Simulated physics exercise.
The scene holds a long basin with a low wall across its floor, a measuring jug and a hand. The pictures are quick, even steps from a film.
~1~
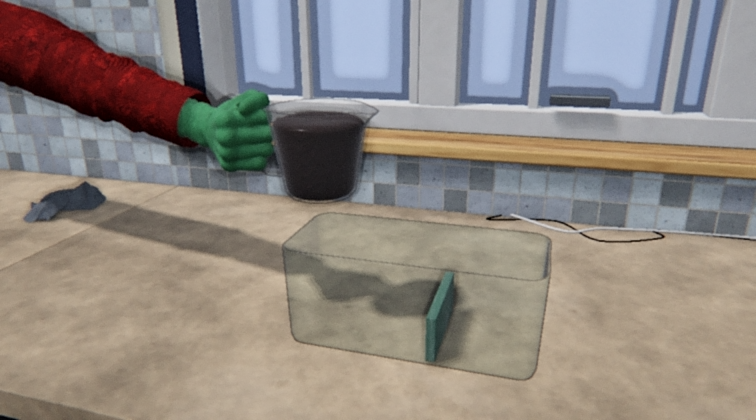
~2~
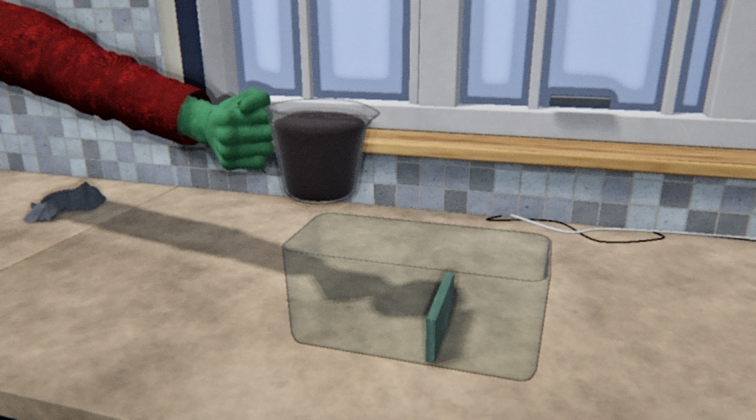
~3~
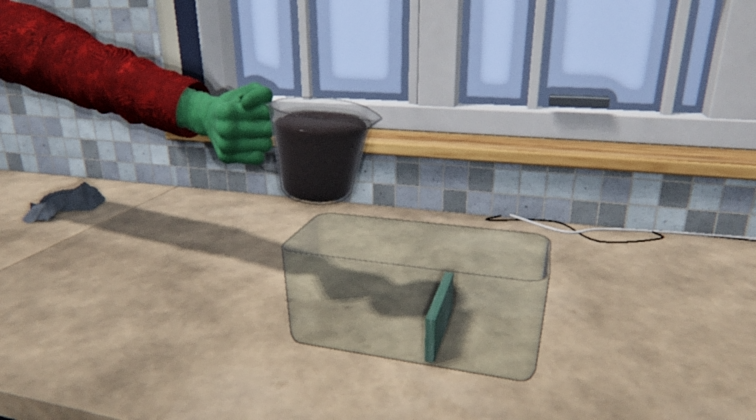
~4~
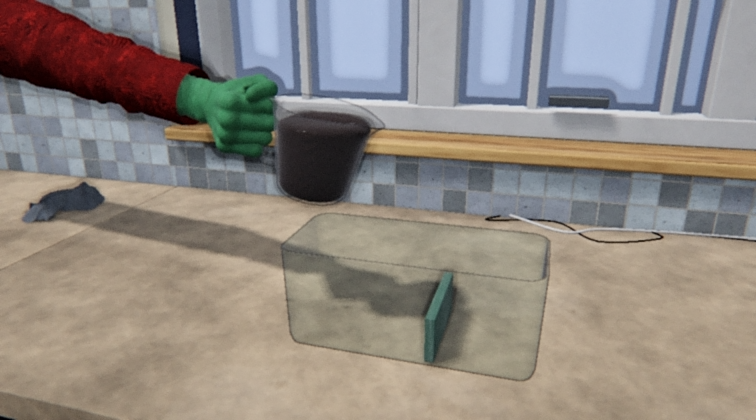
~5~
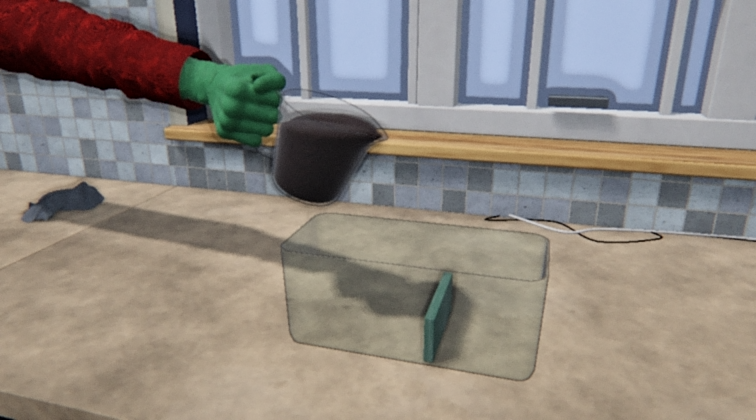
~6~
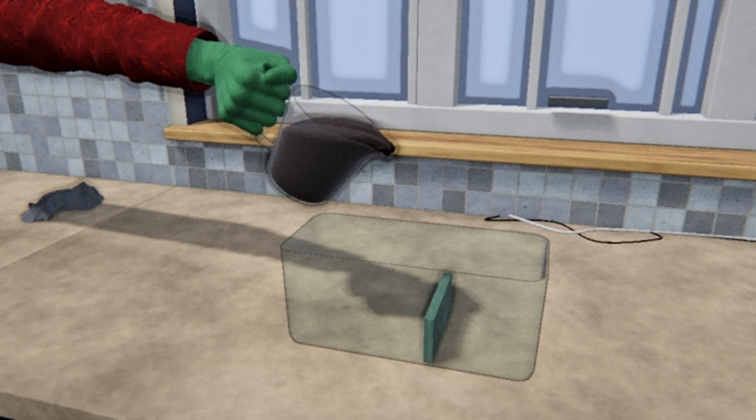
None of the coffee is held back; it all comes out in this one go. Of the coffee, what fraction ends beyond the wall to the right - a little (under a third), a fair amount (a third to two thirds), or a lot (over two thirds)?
A little, under a third.
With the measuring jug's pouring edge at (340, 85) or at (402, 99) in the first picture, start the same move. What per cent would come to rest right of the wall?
Roughly 5 percent on the first try and 40 percent on the second.
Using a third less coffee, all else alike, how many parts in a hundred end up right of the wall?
Near 5 parts in a hundred.
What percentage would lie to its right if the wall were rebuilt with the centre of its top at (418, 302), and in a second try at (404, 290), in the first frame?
Try 1: Some 45 %; try 2: 65 %.
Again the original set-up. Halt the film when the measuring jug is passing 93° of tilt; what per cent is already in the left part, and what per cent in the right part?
On the left near 30 in a hundred, on the right near 5 in a hundred.
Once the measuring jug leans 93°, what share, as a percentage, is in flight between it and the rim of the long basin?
Around 20 in a hundred, more or less.
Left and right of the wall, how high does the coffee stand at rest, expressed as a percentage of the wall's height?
Levels: Left around 50 per cent, right around 10 per cent.
A moment on, the measuring jug is tipped on its side and 42 per cent is still to pour, 32 is left of the wall and 5 right of it.
Next, the measuring jug is tipped right over and 4 per cent is still to pour, 85 is left of the wall and 5 right of it.
Then the measuring jug is tipped right over and 0 per cent is still to pour, 91 is left of the wall and 8 right of it.
Later the measuring jug is tipped right over and 0 per cent is still to pour, 91 is left of the wall and 8 right of it.
At rest 91 per cent lies left of the wall, 8 right of it and 1 outside.
